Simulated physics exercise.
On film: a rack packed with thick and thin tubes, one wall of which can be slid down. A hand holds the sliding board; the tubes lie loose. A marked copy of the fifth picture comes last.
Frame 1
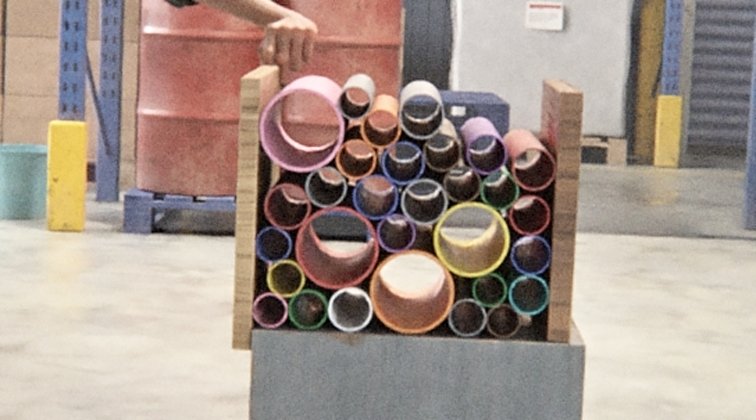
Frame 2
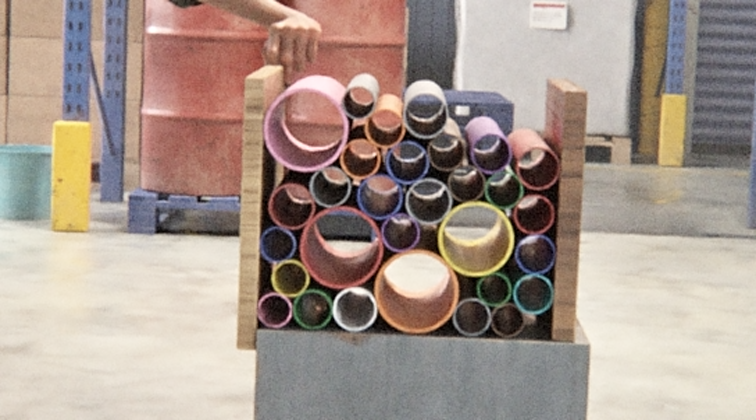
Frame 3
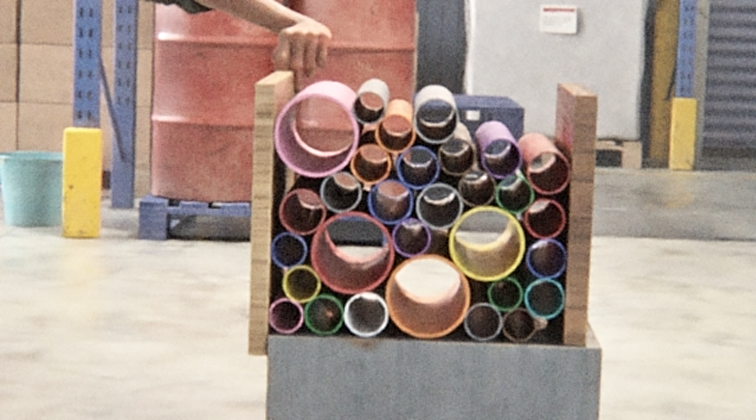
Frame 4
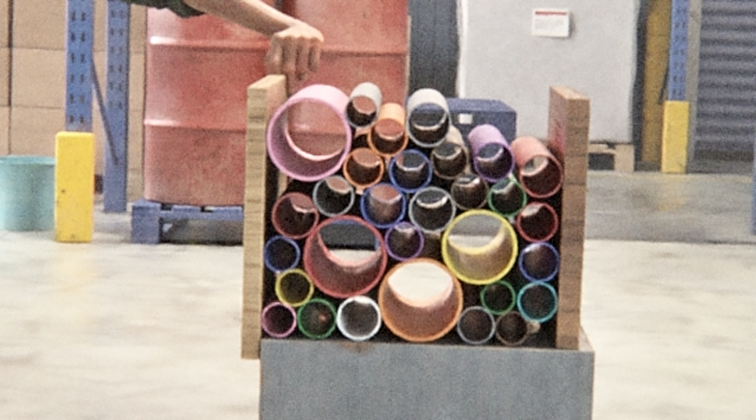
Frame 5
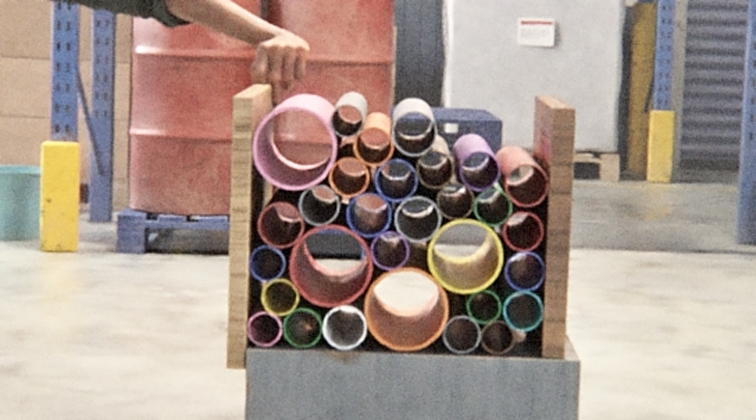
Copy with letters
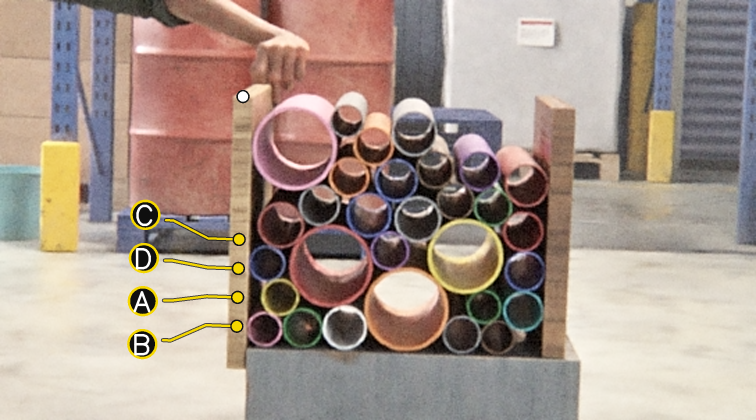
The clip shows a hand held above the left board of a rack packed with loose, colourful thick and thin tubes. The view shifts slightly, while the hand, boards and tubes show little or no movement relative to one another.
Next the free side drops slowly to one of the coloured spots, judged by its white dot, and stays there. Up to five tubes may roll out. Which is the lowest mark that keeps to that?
Slide it to D.
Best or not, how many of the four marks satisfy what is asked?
Two of them.
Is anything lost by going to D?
Yes.
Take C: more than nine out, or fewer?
It loses fewer than nine.
On the marked copy, A at (238, 298); B at (237, 326); C at (239, 239); D at (238, 269); the white dot at (243, 97).
With D. Early on, top of the board (251, 178).
Further on, top of the board (249, 266).
At the end, top of the board (249, 268), three out over the board.
As for the rest, A more than five out over the board; B more than five out over the board; C two out over the board.
